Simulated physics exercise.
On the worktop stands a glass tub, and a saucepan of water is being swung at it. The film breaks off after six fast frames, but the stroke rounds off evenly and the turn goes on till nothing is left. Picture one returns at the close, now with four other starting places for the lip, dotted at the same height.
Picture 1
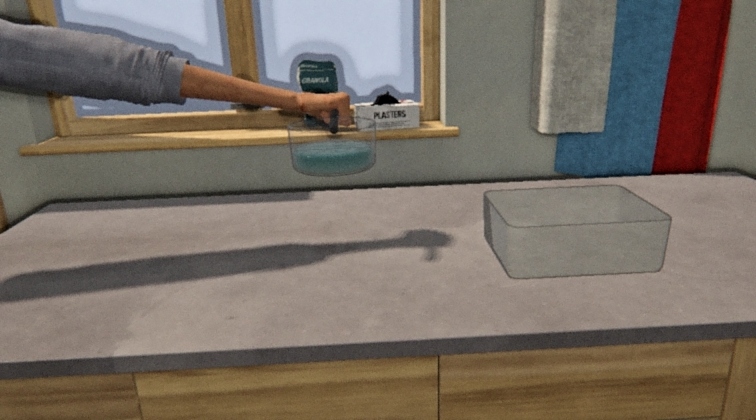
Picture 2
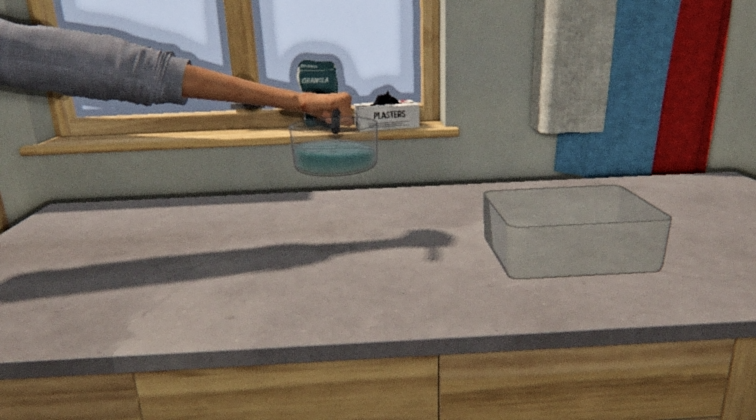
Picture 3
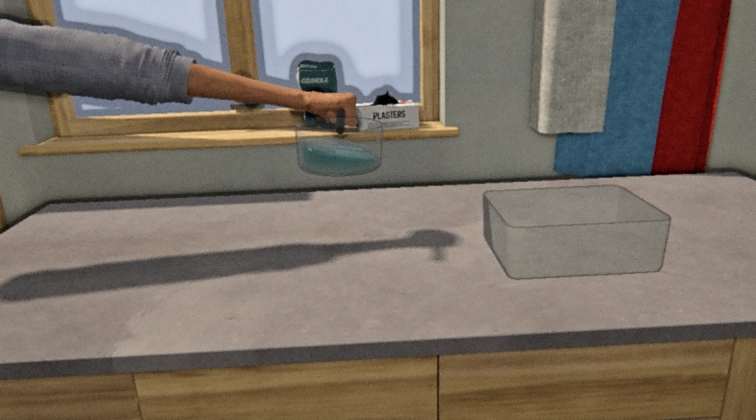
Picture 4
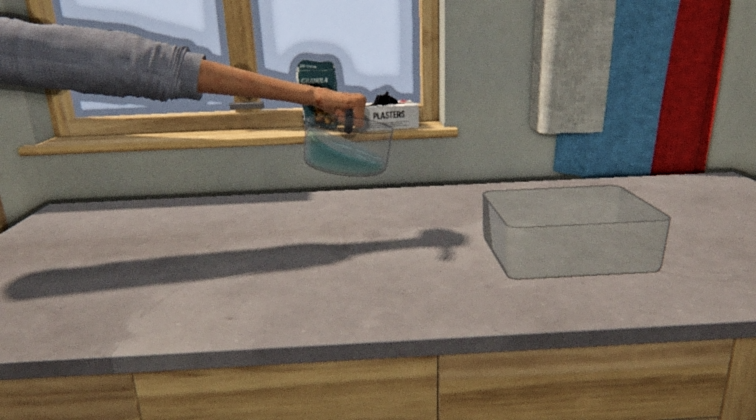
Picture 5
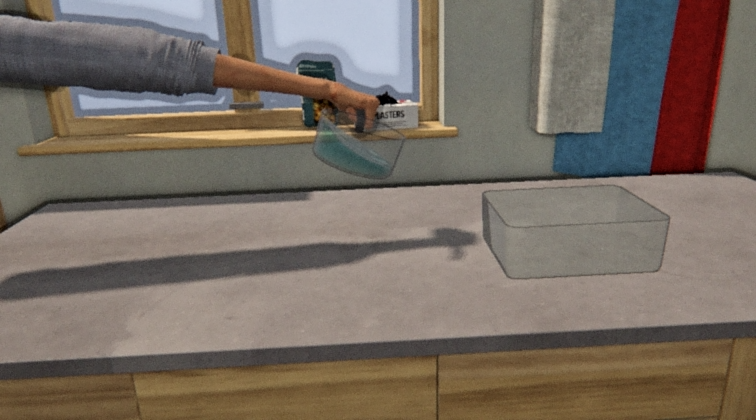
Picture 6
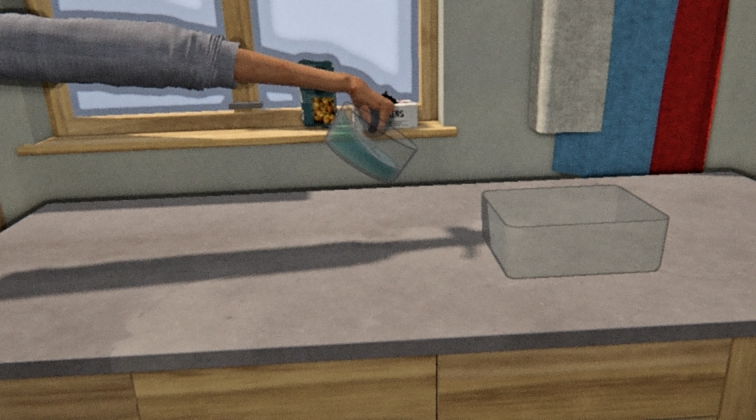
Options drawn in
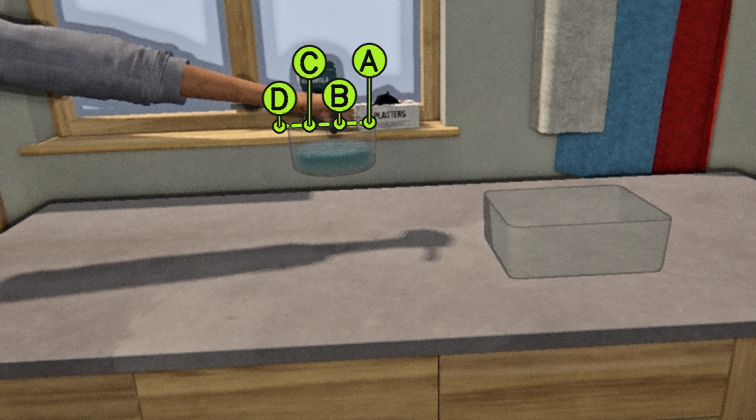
A hand holding a clear container of bluish water above a grey worktop stays nearly still at first, then moves right and tilts the container increasingly, while an empty glass tub stands motionless to the right.
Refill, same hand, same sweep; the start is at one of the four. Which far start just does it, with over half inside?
B will do.
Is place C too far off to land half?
Yes.
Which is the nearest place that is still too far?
That is place C.
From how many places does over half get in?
Two.
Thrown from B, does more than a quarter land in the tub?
Yes.
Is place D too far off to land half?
Yes, that goes wrong.
On the marked copy, A at (369, 122); B at (339, 123); C at (309, 124); D at (279, 126).
With A, about 76 % lands in the tub, 6 % falls short and 19 % goes beside or beyond.
With B, about 71 % lands in the tub, 15 % falls short and 14 % goes beside or beyond.
With C, about 22 % lands in the tub, 73 % falls short and 5 % goes beside or beyond.
With D, about 0 % lands in the tub, 96 % falls short and 4 % goes beside or beyond.
